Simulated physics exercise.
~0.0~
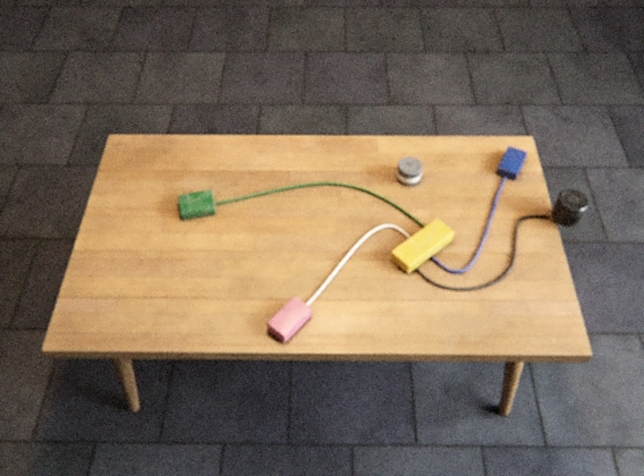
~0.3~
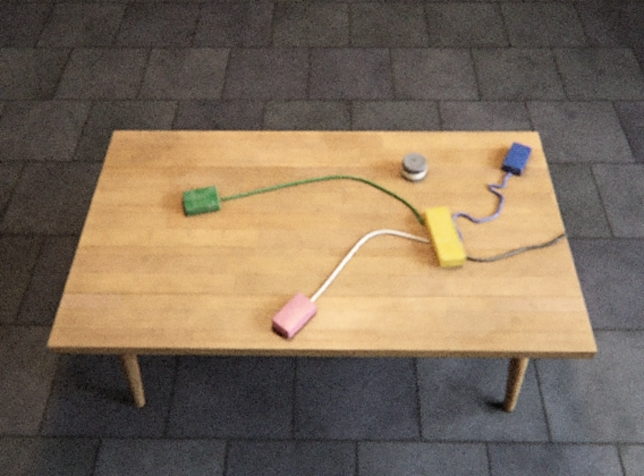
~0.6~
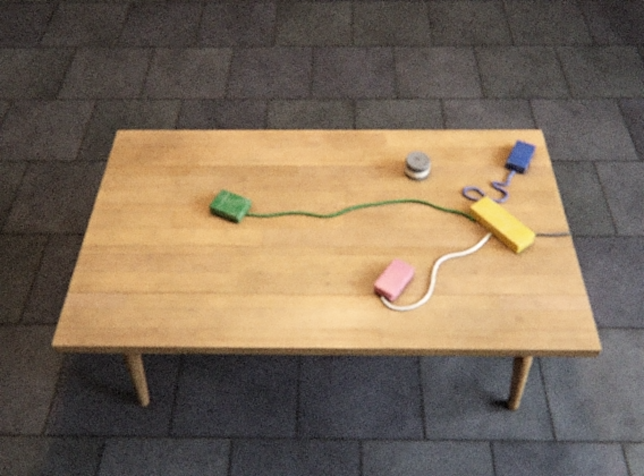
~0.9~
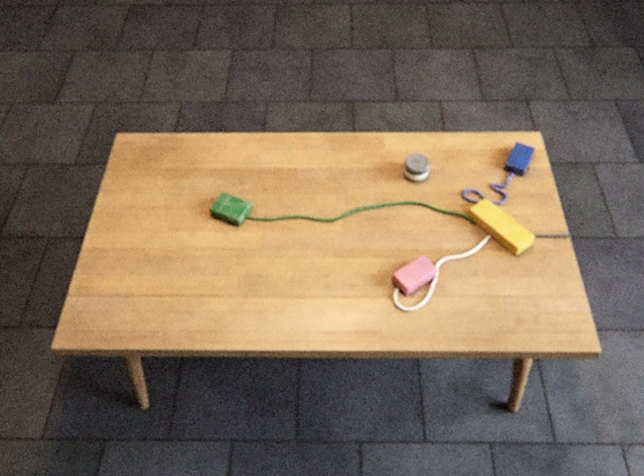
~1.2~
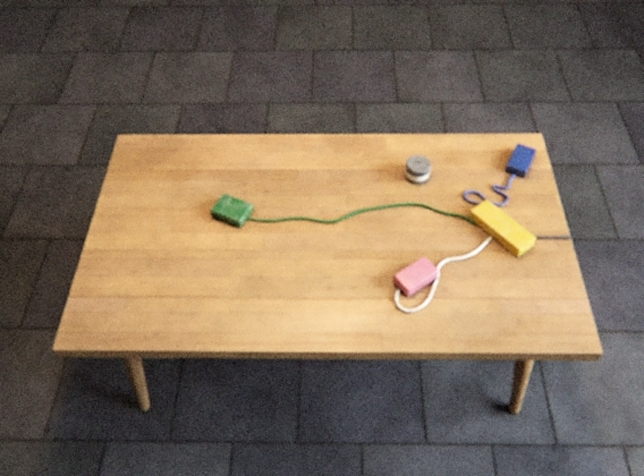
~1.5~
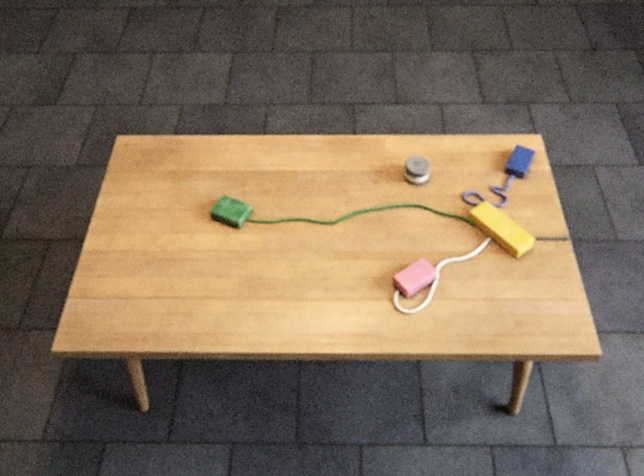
On a wooden table, a black speaker dropped off the right edge, its cable pulling the yellow strip rightward, which then dragged the pink phone and nudged the green block right, until everything lay still with the blue drive and grey tin unmoved.
